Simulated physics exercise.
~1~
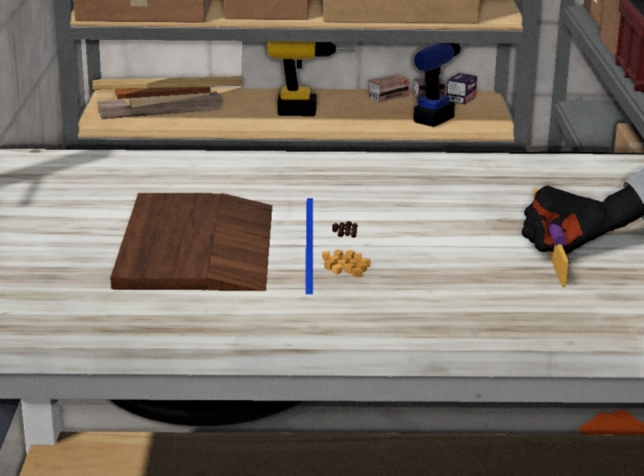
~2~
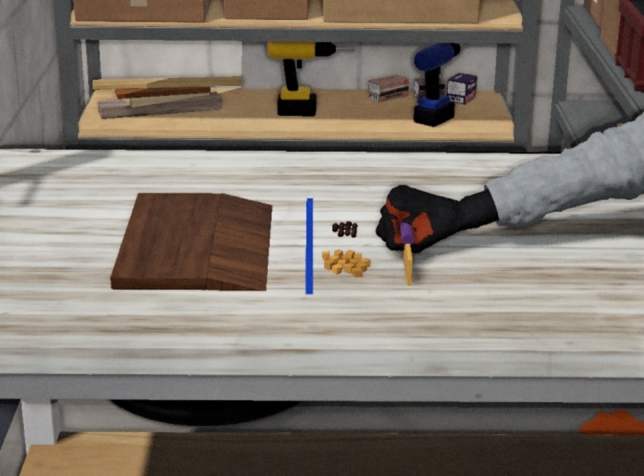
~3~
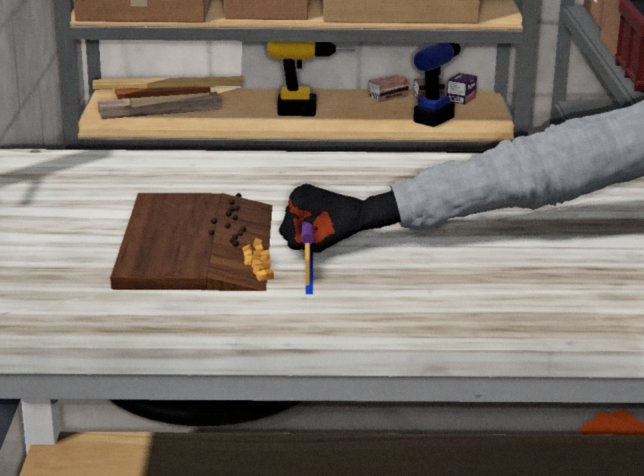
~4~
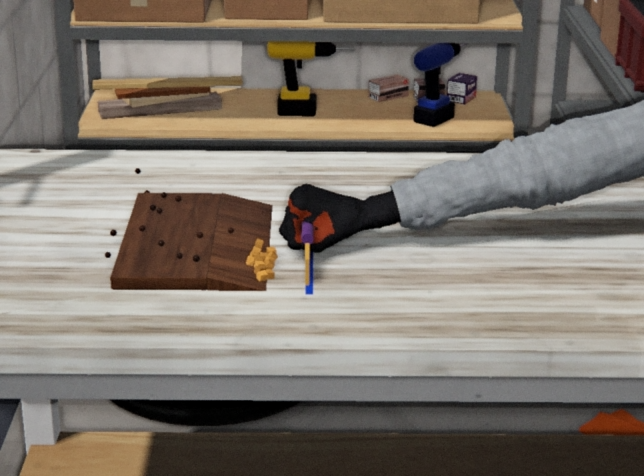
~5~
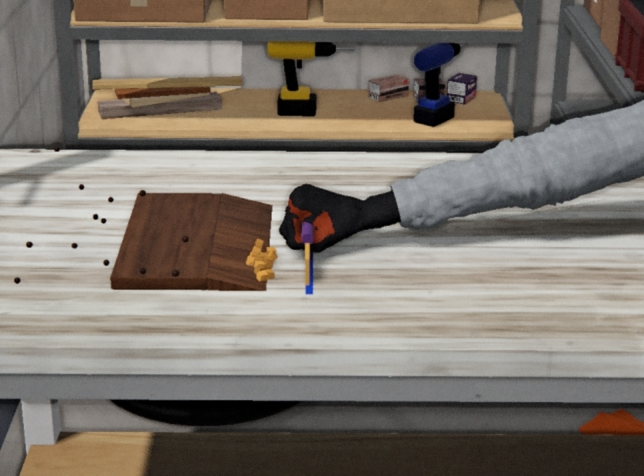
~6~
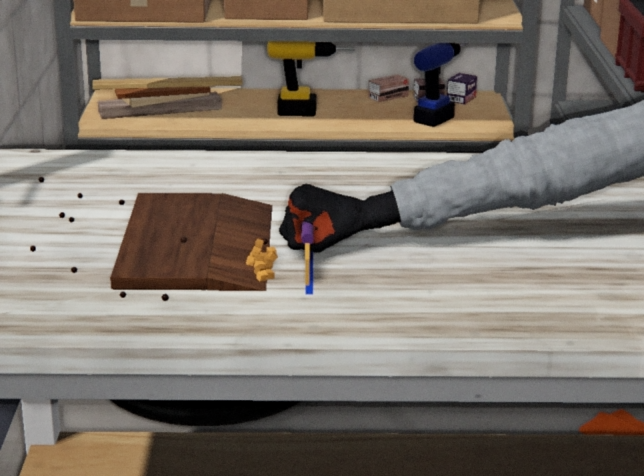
On a workbench, a gloved hand sweeps dark beads over a wedge while yellow bits stall.
